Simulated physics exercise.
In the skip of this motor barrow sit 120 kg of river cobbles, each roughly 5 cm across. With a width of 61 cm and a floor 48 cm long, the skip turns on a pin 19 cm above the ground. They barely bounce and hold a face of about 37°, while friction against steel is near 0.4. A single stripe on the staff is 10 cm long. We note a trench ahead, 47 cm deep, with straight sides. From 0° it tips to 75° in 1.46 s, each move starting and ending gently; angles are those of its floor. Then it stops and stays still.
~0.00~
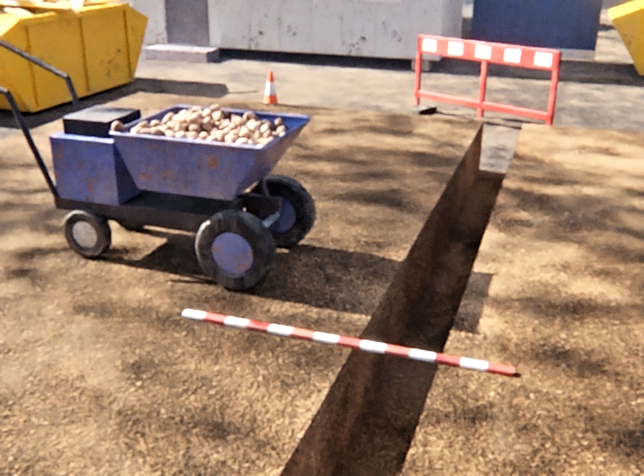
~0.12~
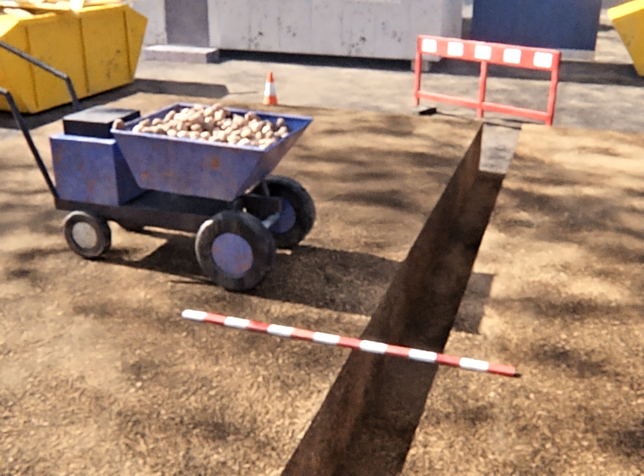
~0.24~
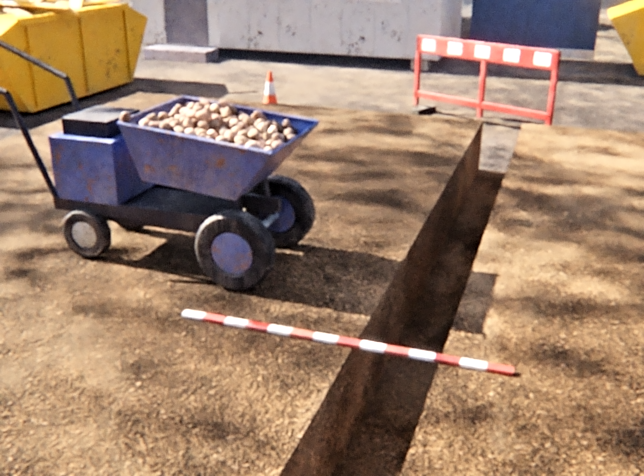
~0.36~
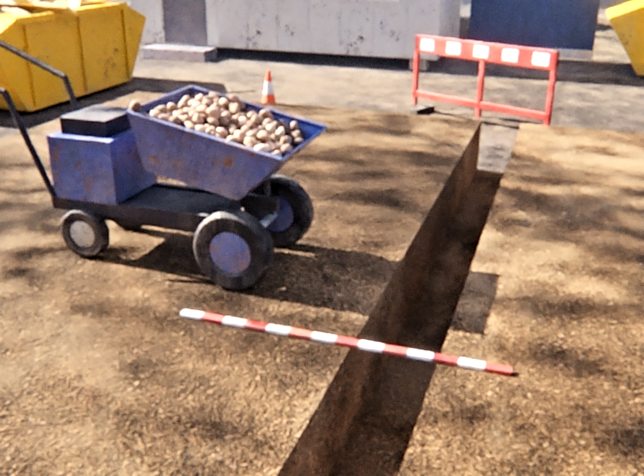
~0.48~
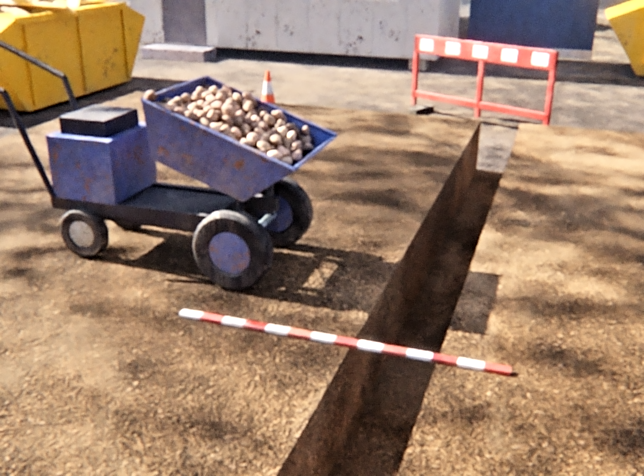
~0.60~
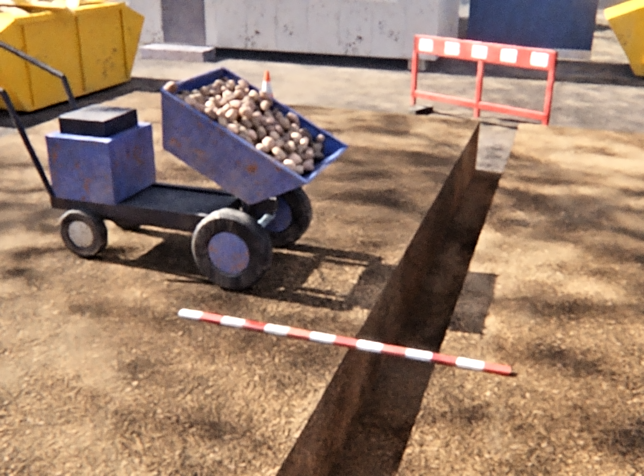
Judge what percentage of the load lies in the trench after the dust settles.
About 92 %.
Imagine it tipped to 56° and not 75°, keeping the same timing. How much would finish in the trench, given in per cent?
In that case around 40 percent.
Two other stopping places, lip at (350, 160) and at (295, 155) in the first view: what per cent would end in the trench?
Roughly 40 in a hundred, then 95 in a hundred.
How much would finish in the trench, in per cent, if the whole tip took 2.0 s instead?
Probably about 90 in a hundred.
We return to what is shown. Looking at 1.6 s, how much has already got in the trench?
About 50 per cent by then.
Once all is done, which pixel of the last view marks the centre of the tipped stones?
(418, 360).
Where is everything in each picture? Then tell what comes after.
Lip at (262, 149), floor tilted 0°, highest stones at (206, 116), in the first picture.
Lip at (265, 151), floor tilted 1°, highest stones at (207, 114); the stones move at 0.2 m/s on average, in the second picture.
Lip at (272, 154), floor tilted 5°, highest stones at (202, 109); the stones move at 0.4 m/s on average, in the third picture.
Lip at (281, 160), floor tilted 11°, highest stones at (203, 102); the stones move at 0.5 m/s on average, in the fourth picture.
The skip is at 19°, its lip at (294, 170); the top of the load is at (209, 94); the stones move at 0.6 m/s on average, in the fifth picture.
The skip is at 28°, its lip at (306, 183); the top of the load is at (216, 88); the stones move at 0.6 m/s on average, in the sixth picture.
After 1.1 s the floor is at 64°; 99 % in the skip, 1 % short of the trench; the foremost stones are at (372, 229).
After 1.6 s the floor is at 75°; 40 % in the skip, 9 % short of the trench, 50 % in the trench; the foremost stones are at (445, 375).
After 1.9 s the floor is at 75°; 16 % in the skip, 11 % short of the trench, 73 % in the trench; the foremost stones are at (448, 363).
After 3.9 s the floor is at 75°; 0 % in the skip, 8 % short of the trench, 92 % in the trench; the foremost stones are at (444, 380).
